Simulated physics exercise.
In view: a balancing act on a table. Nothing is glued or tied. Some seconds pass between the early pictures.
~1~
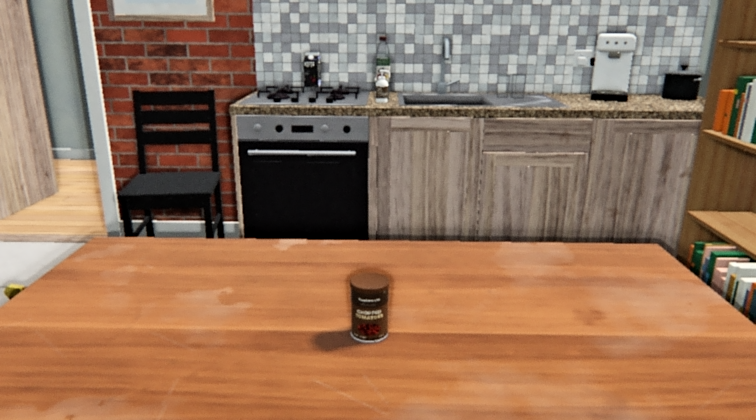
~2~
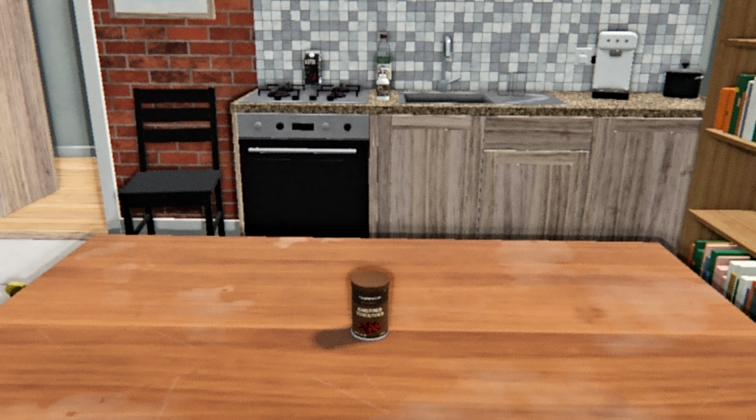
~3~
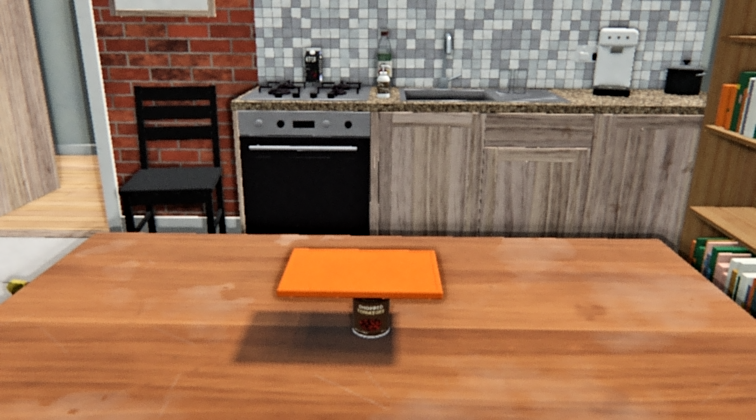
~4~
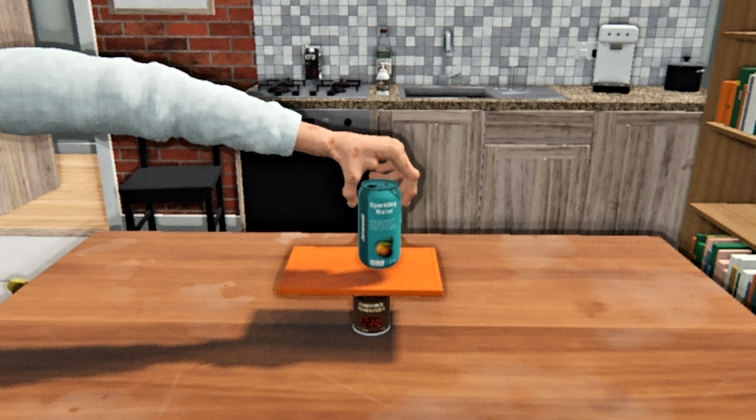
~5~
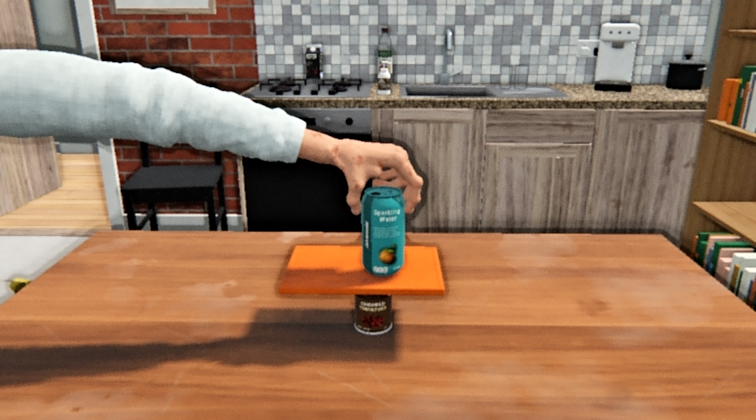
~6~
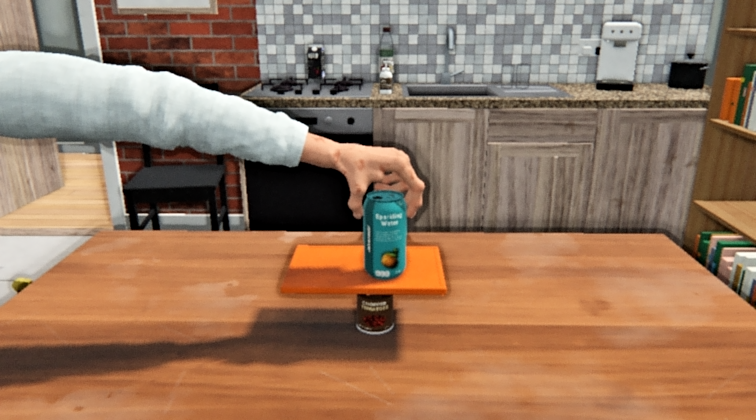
A hand lowered a turquoise can onto an orange lid that had appeared on top of a small dark can on a wooden table, and kept its grip on the turquoise can.
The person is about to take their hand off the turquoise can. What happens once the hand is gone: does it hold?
The stack stays up.
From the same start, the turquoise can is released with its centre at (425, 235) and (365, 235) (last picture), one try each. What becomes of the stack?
In the first case it gives way; in the second case it holds.
Then, 0.20 s after the last picture, nothing has stirred.
Then, 0.40 s after the last picture, turquoise can resting near (385, 236).
At rest, all 3 in place. Seen from the same camera at the end, turquoise can near (385, 236). The stack keeps its balance.
